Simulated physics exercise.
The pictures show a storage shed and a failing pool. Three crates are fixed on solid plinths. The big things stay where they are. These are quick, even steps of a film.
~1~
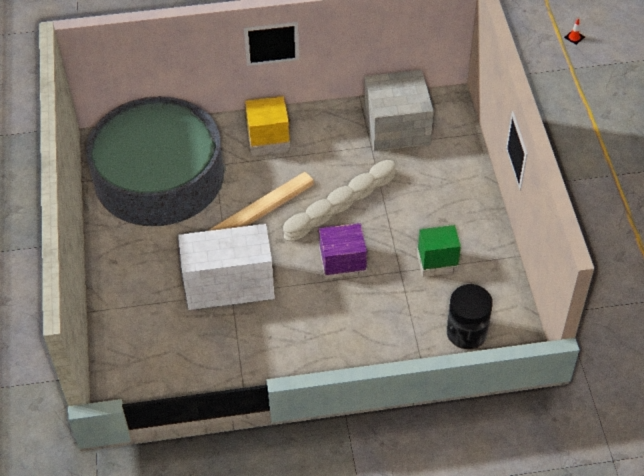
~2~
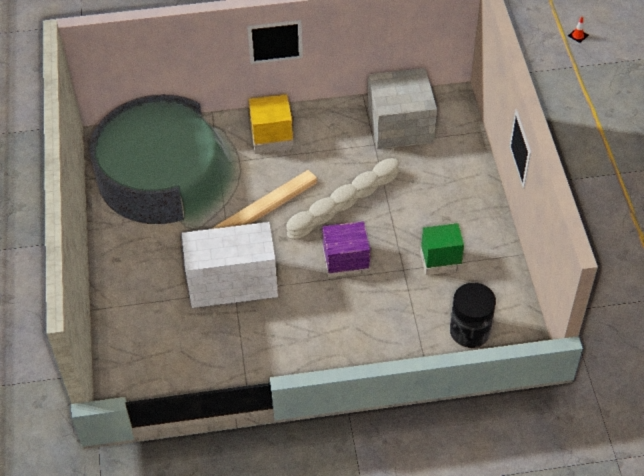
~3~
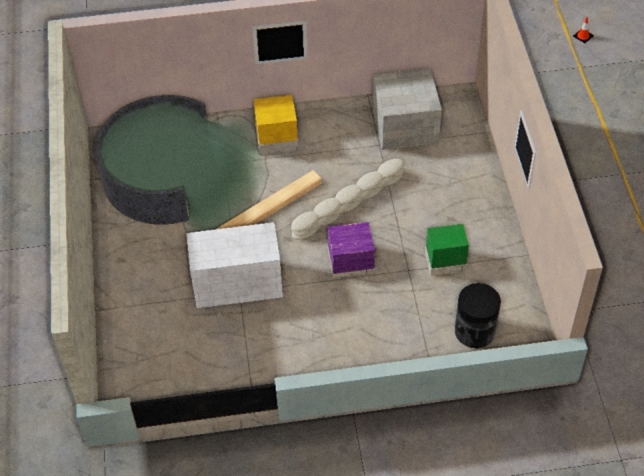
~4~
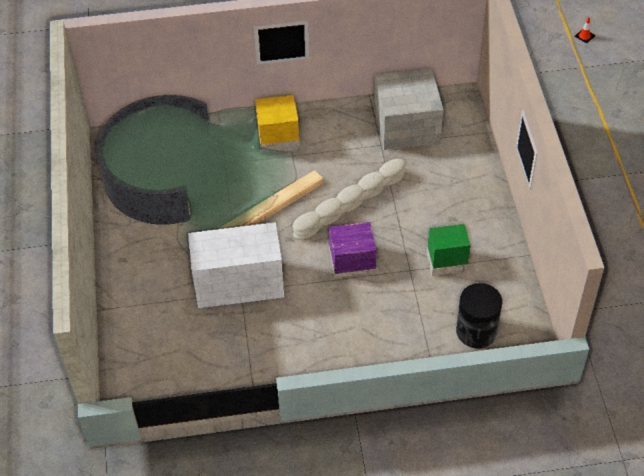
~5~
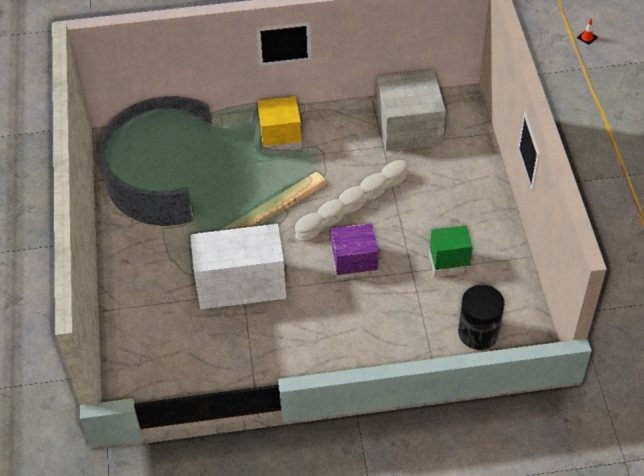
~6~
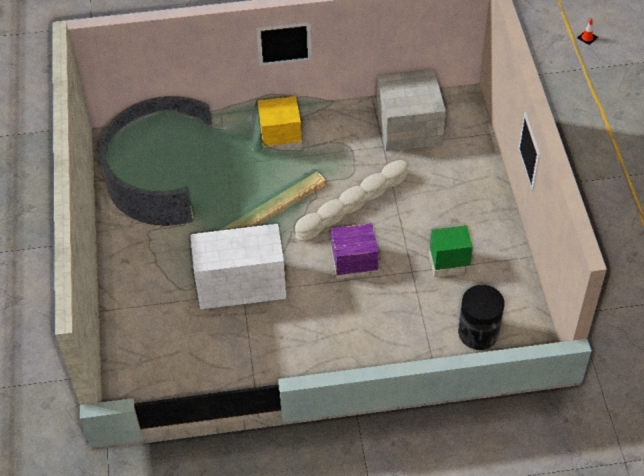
The video shows a round, dark-walled pool of green water in a walled enclosure with scattered blocks; its right side opens, and water pours out across the floor, spreading rightward around the yellow block and wooden plank.
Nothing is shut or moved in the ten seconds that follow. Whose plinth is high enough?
One by one: The yellow crate is soaked; the green crate keeps dry; the purple crate is soaked.
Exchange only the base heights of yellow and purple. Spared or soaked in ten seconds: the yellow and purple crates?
One by one: Yellow takes water, purple is safe.
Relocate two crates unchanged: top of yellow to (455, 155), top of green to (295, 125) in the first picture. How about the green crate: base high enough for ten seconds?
The green one is soaked.
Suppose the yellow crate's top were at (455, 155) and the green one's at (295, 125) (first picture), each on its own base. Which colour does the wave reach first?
I say the green one.
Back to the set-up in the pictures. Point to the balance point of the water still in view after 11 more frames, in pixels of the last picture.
At about (263, 179).
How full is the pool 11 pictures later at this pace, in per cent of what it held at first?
Some 26 per cent.
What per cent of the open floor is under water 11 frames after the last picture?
About 45 per cent.
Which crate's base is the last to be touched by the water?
The green crate.
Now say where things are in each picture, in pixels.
The first picture shows still water in the round pool at (154, 147).
In the second picture, water pours out at (221, 168) and has run to a hidden place.
In the third picture, the front is at (225, 119), out from the gap at (227, 171).
In the fourth picture, water pours out at (228, 173) and has run to a hidden place.
In the fifth picture, the front is at (300, 105), out from the gap at (231, 174).
In the sixth picture, water pours out at (231, 175) and has run to (328, 102).
A moment on, water covers 30 % of the floor; the yellow crate water round its plinth, the green crate not reached, the purple crate water round its plinth.
Next, water covers 45 % of the floor; the yellow crate water round its plinth, the green crate not reached, the purple crate water round its plinth.
Then, water covers 65 % of the floor; the yellow crate water round its plinth, the green crate water round its plinth, the purple crate water round its plinth.
Later, water covers 85 % of the floor; the yellow crate water round its plinth, the green crate water round its plinth, the purple crate water round its plinth.
In the end, water covers 95 % of the floor; the yellow crate was topped, the green crate stayed above the water, the purple crate was topped.
